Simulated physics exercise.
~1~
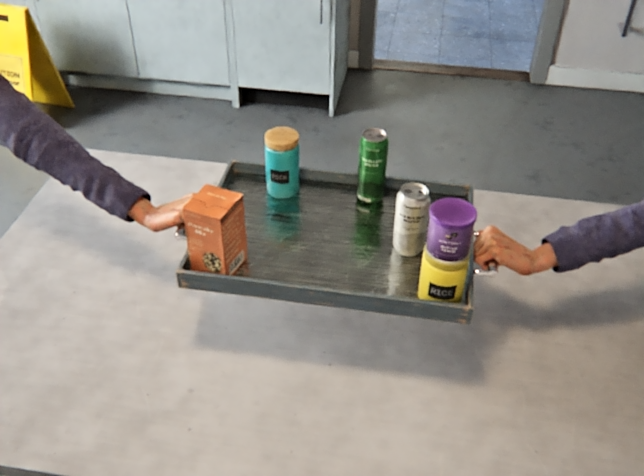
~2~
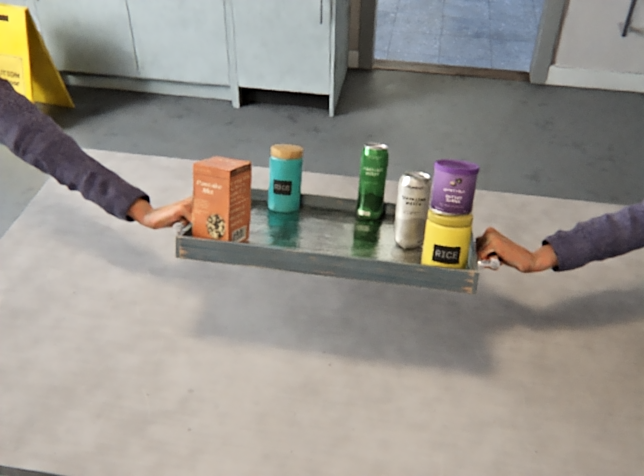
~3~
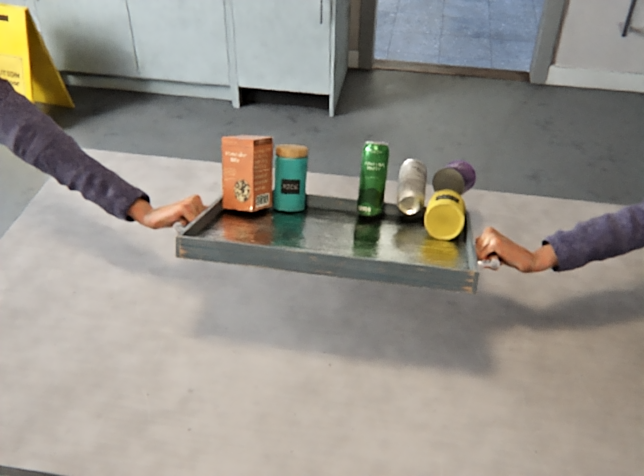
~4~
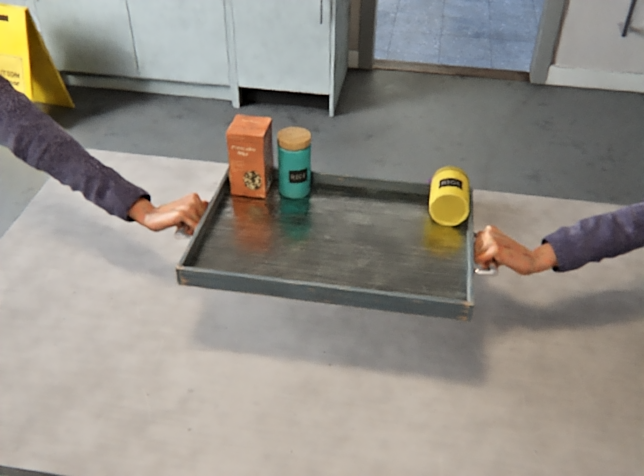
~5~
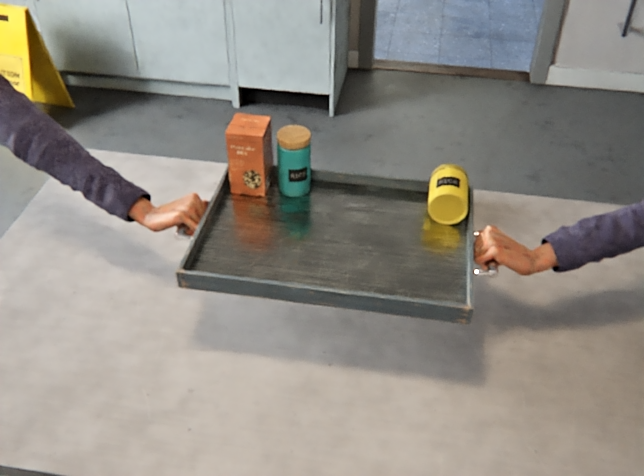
In a room with a grey floor, pale cabinets and a yellow floor sign, two hands hold a dark tray by its end handles, carrying an orange carton, a turquoise jar, a green can, a white can and a purple tin on top of a yellow jar. The far edge dips, and the carton slides toward it. The white can and yellow jar topple, and the purple tin tips off its seat. The tray comes back level with both cans and the purple tin gone. The carton and turquoise jar stand upright near the far edge, while the yellow jar lies on its side.
